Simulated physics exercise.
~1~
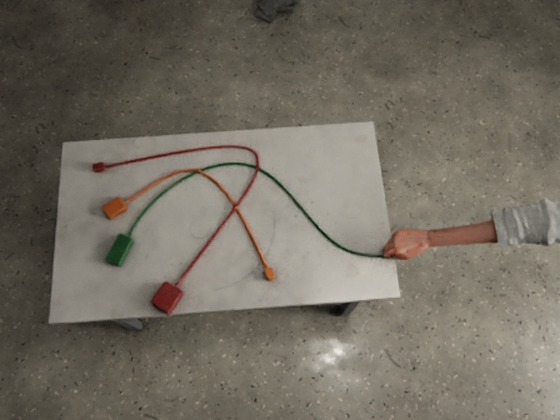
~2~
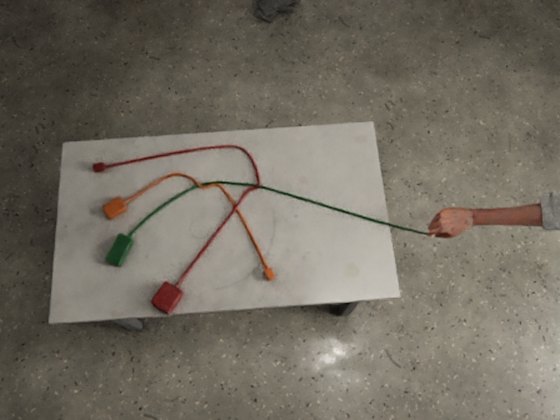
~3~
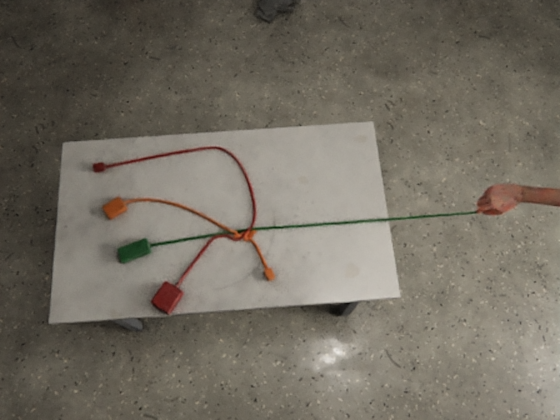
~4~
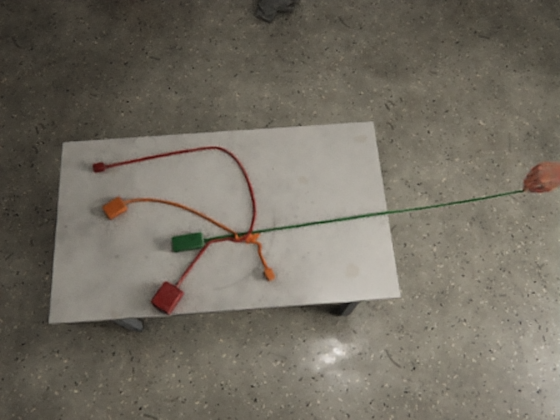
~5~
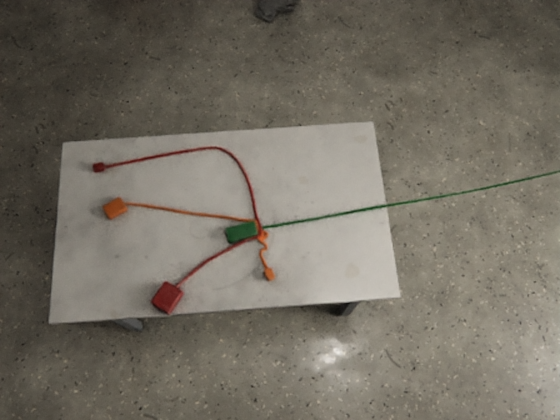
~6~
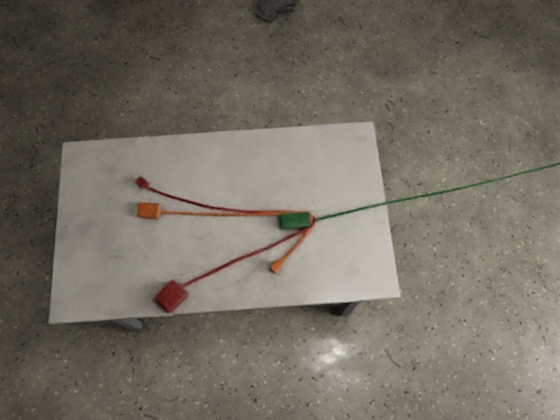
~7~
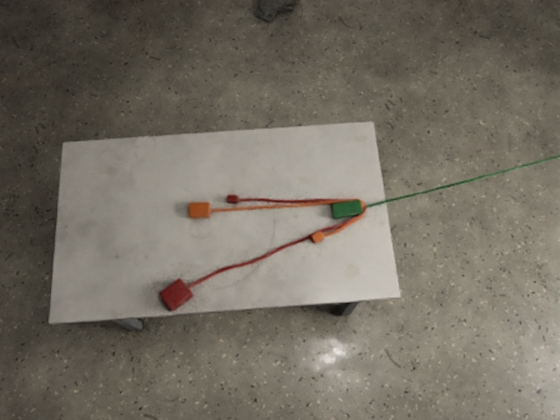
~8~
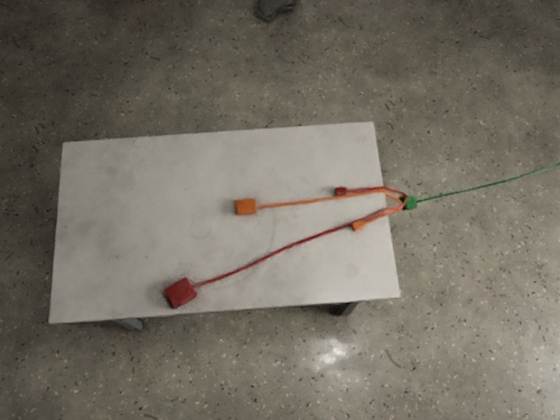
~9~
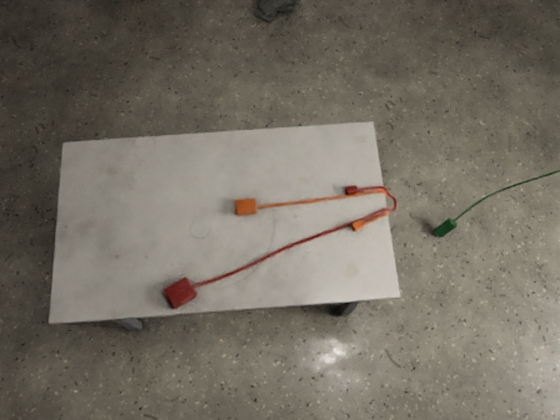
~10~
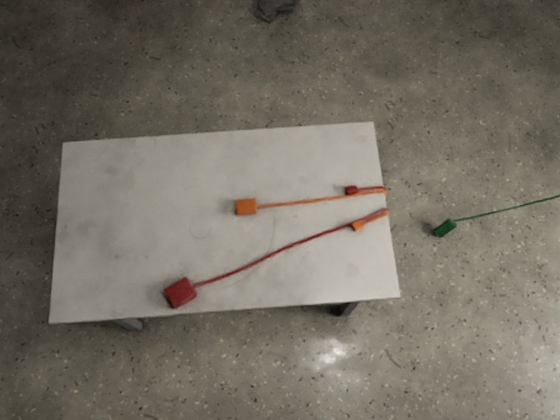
A hand pulls the green lead off the table's right edge, dragging the tangled orange and red leads rightward.
